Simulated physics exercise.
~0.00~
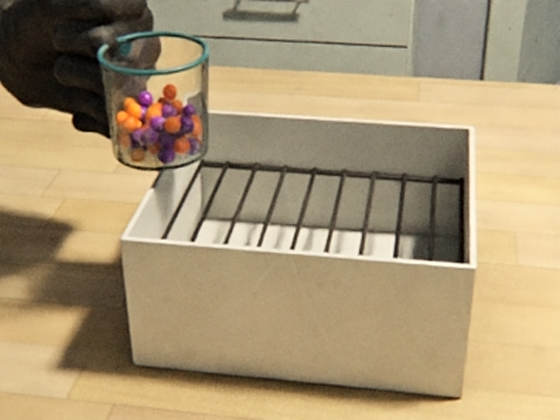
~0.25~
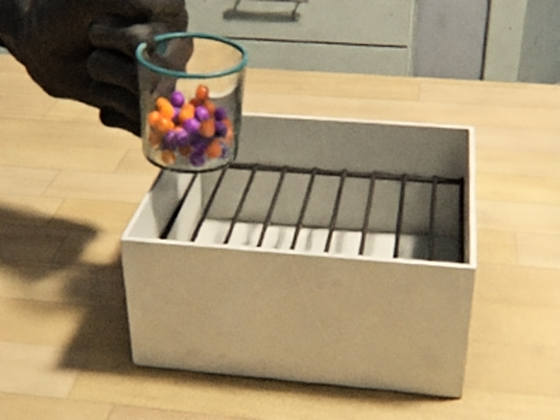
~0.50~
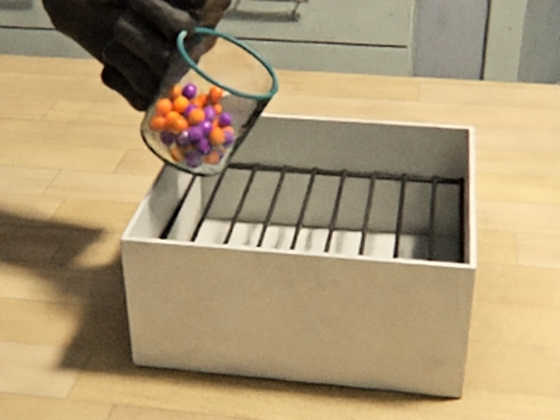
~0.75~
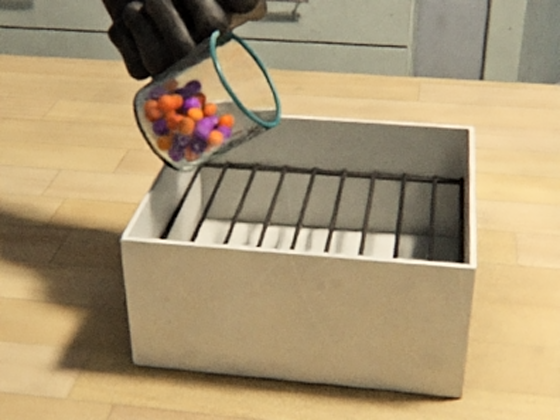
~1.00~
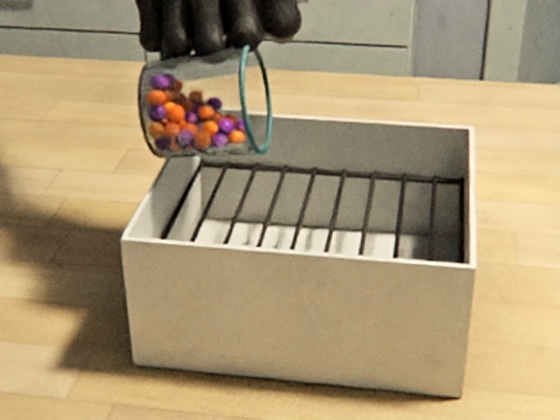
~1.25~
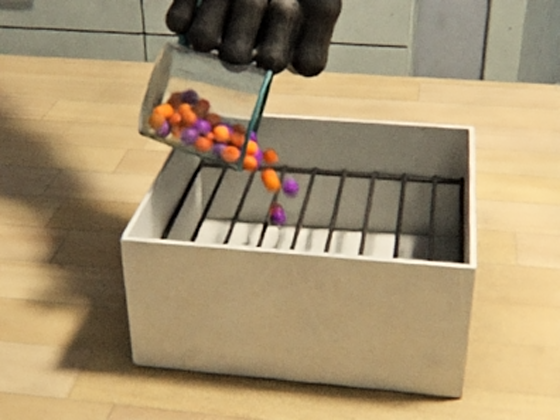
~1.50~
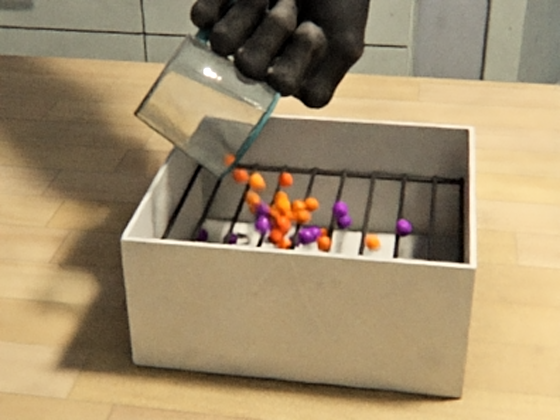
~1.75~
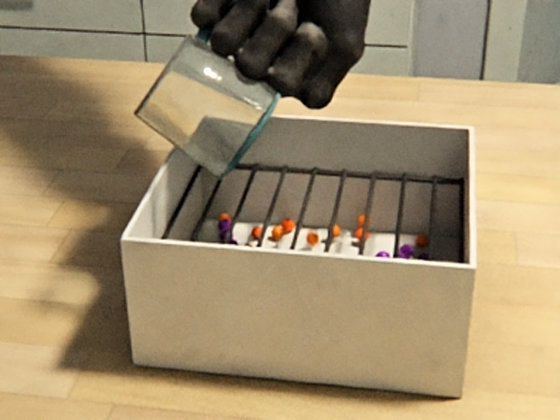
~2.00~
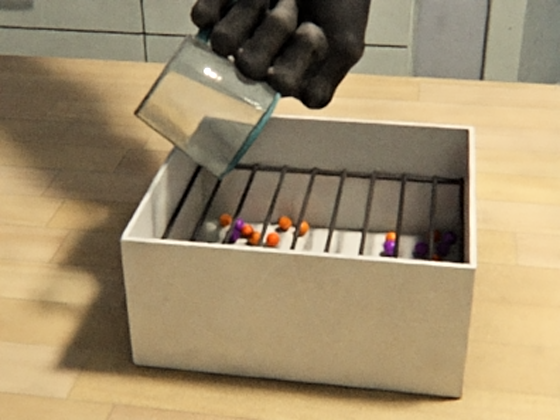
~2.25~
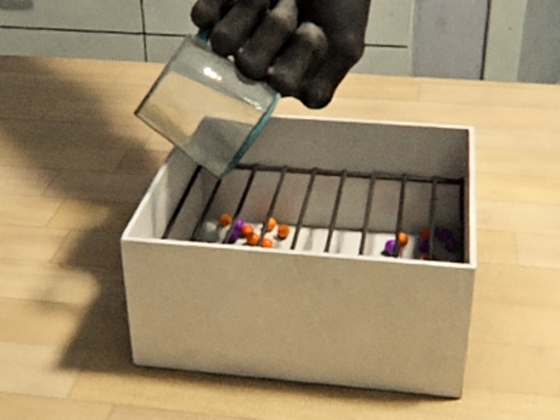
On a pale wooden tabletop, a dark hand carried a clear cup of orange and purple bits rightward to an open white box and tipped it over the wire rack inside, and both colours tumbled through the gaps and settled underneath.
